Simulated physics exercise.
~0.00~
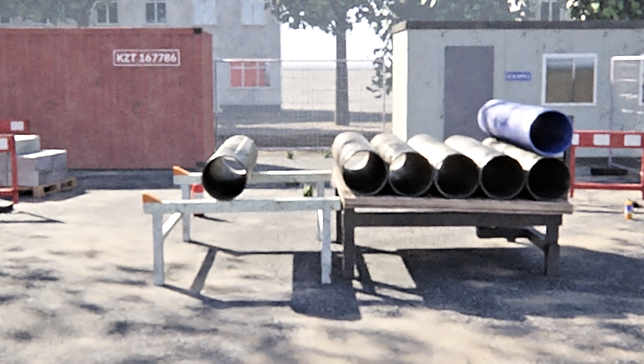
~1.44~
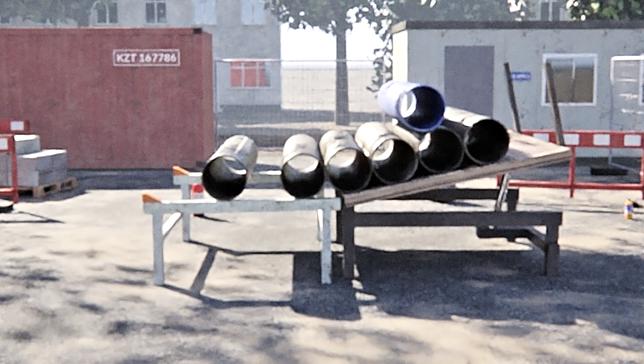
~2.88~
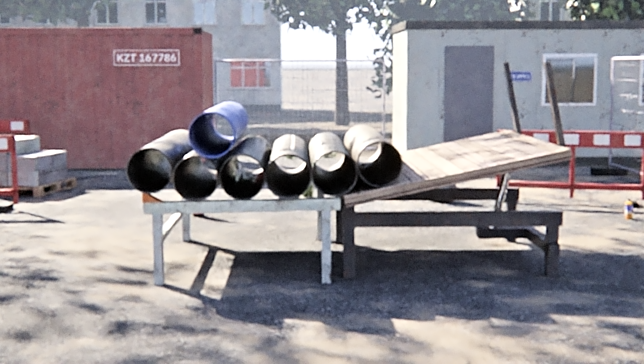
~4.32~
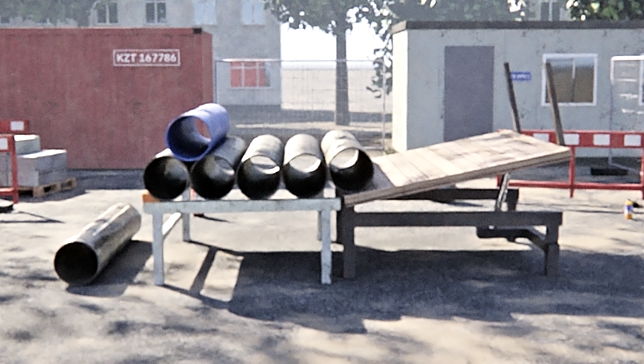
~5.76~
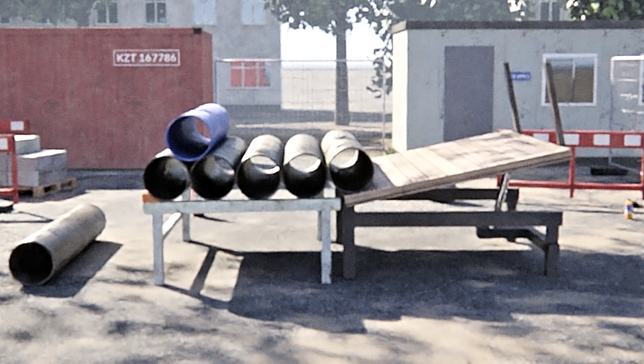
A row of dull, hollow pipes with one blue pipe resting on top sits on a wooden deck at the right of a sunny yard, seen from a fixed view facing the pipe ends. Another dull pipe lies on the pale rack to the left, with a red container and a grey cabin behind. The deck tips up on its right side, and the pipes roll left onto the rack, carrying the blue one along. One dull pipe drops off the rack's left end and rolls a little farther across the ground. The blue pipe finishes perched on the others at the rack's left, while the empty deck stays tilted.
